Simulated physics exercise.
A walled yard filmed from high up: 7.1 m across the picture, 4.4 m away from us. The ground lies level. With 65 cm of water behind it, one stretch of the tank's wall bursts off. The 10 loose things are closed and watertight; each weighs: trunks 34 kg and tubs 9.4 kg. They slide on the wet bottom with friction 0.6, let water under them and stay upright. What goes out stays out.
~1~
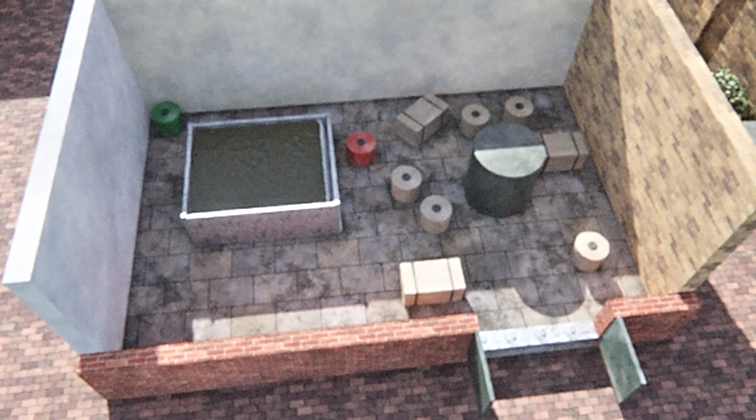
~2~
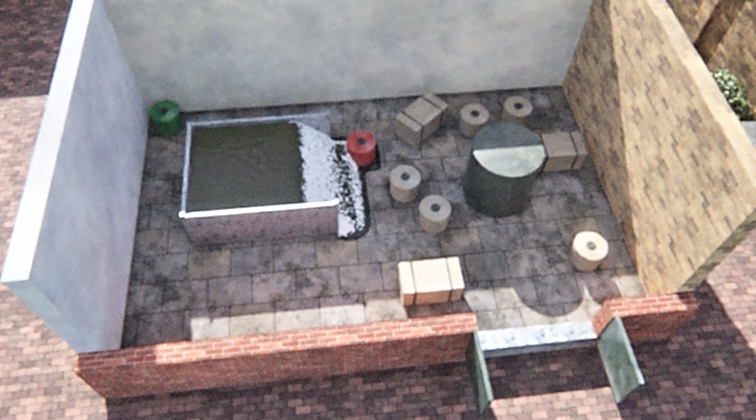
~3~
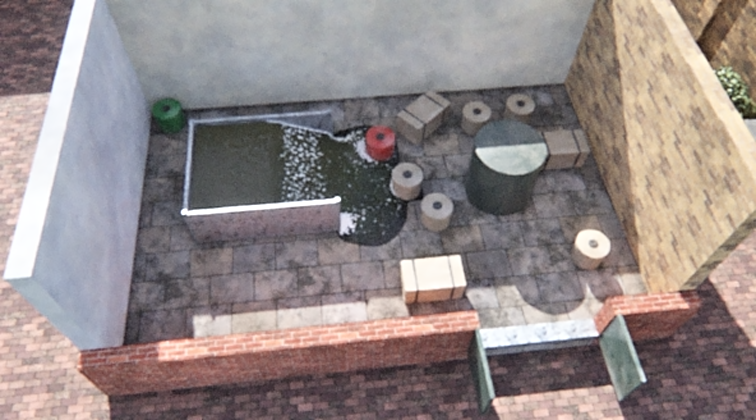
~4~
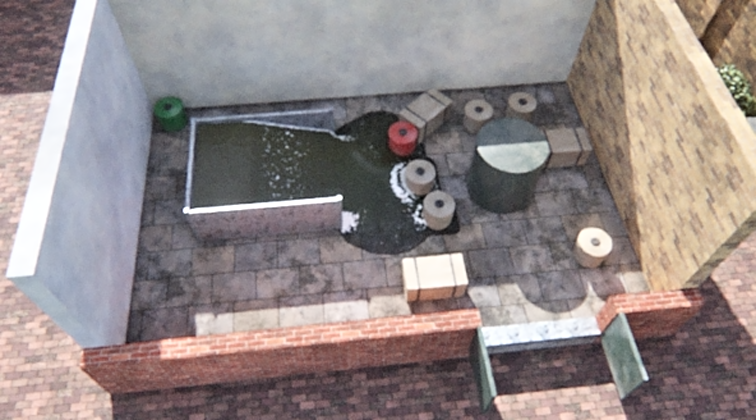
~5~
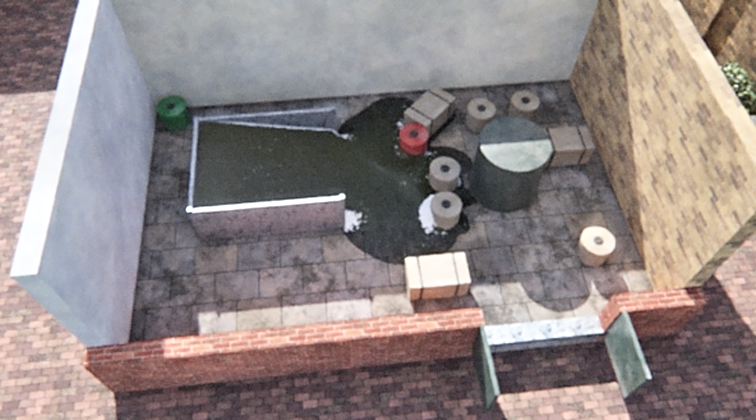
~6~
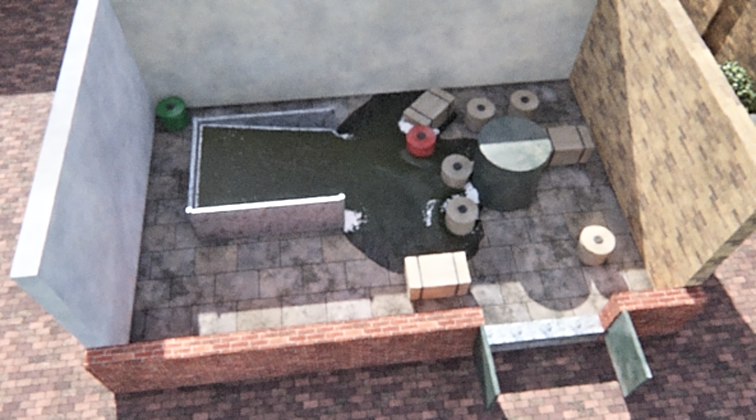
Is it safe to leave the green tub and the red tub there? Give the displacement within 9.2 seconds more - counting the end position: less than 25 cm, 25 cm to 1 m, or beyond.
Green tub moves a short way; red tub gets carried off.
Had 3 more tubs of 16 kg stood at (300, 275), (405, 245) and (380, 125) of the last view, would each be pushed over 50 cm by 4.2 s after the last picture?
In that order: Under, over, over.
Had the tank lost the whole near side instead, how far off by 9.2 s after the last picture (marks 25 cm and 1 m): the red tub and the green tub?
Then the red tub stays put, the green tub gets carried off.
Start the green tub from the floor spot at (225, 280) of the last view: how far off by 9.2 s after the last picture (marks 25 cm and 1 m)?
It stays put.
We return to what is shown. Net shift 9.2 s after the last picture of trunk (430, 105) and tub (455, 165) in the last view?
In that order: 250 cm, 100 cm.
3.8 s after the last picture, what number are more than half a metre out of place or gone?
By then 8.
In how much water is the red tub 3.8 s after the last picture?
Roughly 16 cm.
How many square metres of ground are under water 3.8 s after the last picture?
About 23 m2.
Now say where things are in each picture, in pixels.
The first picture shows the green tub at (165, 112), on the bottom; the red tub at (361, 142) rests on the ground; 3.2 m2 under water; 0 of 10 have shifted.
The second picture shows the green tub at (164, 111) rests on the ground; the red tub at (361, 142), on the bottom; 4.0 m2 under water; 0 of 10 have shifted.
The third picture shows the green tub at (166, 109), on the bottom; the red tub at (380, 137) rests on the ground, 28 cm from its start; 5.0 m2 under water; 1 of 10 have shifted.
The fourth picture shows the green tub at (168, 107) rests on the ground; the red tub at (403, 132), on the bottom, 62 cm from its start; 6.2 m2 under water; 2 of 10 have shifted.
The fifth picture shows the green tub at (171, 106) rests on the ground; the red tub at (414, 134) rests on the ground, 74 cm from its start; water covers 7.7 m2; 3 of 10 have shifted.
The sixth picture shows the green tub at (171, 107), on the bottom; the red tub at (421, 136), afloat, 85 cm from its start; water covers 9.1 m2; 3 of 10 have shifted.
Then, 1.2 s after the last picture the green tub is near (171, 107), 0.0 m from its start, aground; the red tub is near (563, 103), 3.2 m from its start, afloat; 0 of 10 are out; 5 afloat.
Then, 3.8 s after the last picture the green tub is near (171, 107), 0.0 m from its start, aground; the red tub is near (585, 225), 3.5 m from its start, afloat; 0 of 10 are out; 8 afloat.
Then, 6.2 s after the last picture the green tub is near (171, 107), 0.0 m from its start, aground; the red tub has gone out; 3 of 10 are out; 3 afloat.
Then, 9.2 s after the last picture the green tub is near (162, 127), 0.4 m from its start, afloat; the red tub has gone out; 5 of 10 are out; 1 afloat.
